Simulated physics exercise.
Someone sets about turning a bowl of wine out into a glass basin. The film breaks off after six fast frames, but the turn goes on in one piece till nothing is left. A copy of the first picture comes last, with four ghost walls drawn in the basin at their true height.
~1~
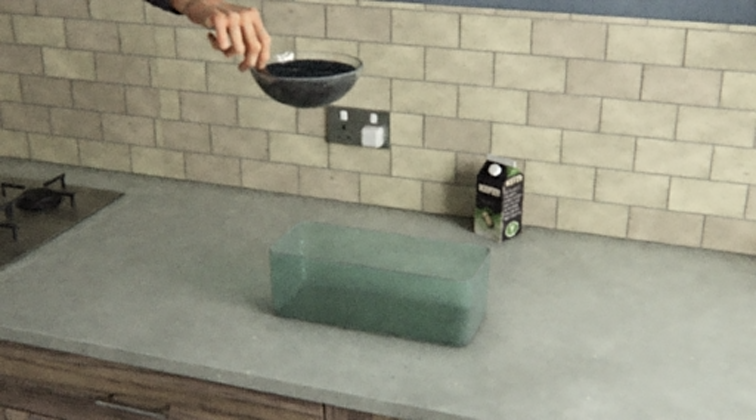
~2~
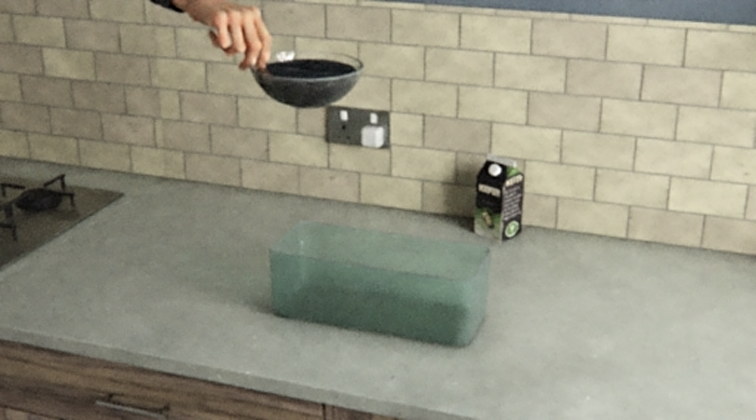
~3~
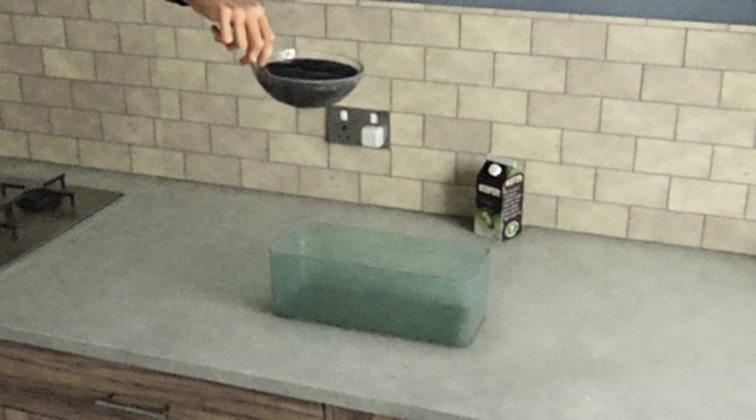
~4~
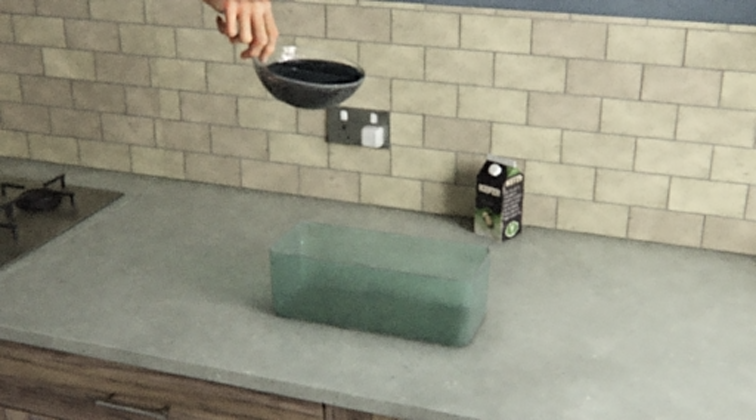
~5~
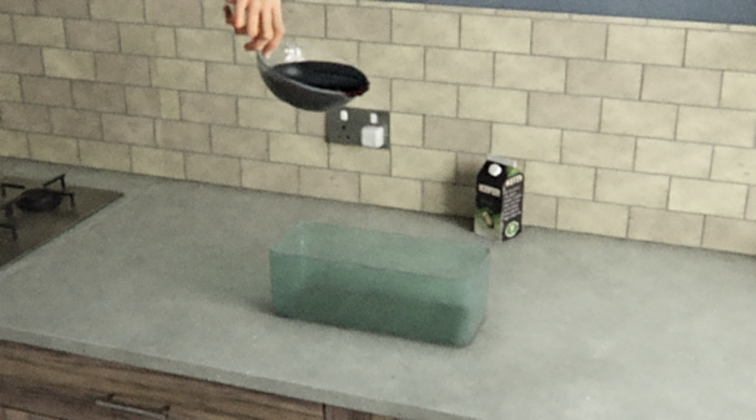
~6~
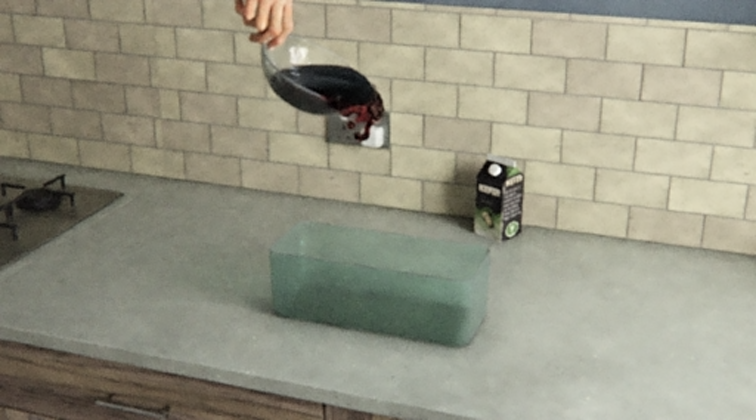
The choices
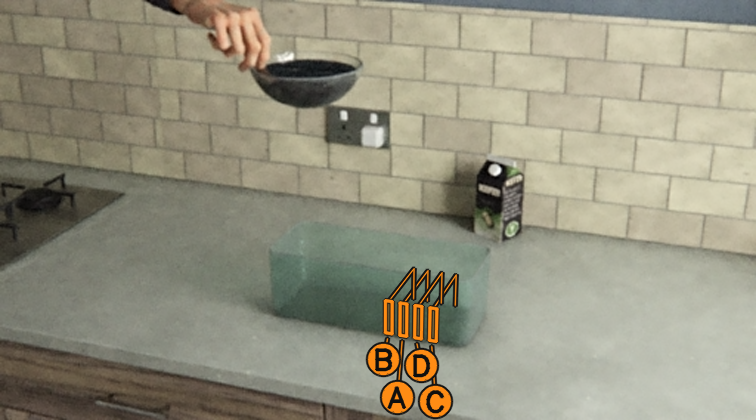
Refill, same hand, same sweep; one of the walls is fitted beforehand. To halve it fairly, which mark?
Use place A.
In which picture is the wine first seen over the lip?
In picture 5.
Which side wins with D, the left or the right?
The left side.
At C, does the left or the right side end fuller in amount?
The left side.
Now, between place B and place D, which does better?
B it is.
On the marked copy, A at (402, 340); B at (387, 338); C at (431, 346); D at (416, 343).
With A, about 48 % ends left of the wall and 45 % right of it; 6 % is lost outside.
With B, about 29 % ends left of the wall and 65 % right of it; 6 % is lost outside.
With C, about 92 % ends left of the wall and 2 % right of it; 6 % is lost outside.
With D, about 80 % ends left of the wall and 13 % right of it; 7 % is lost outside.
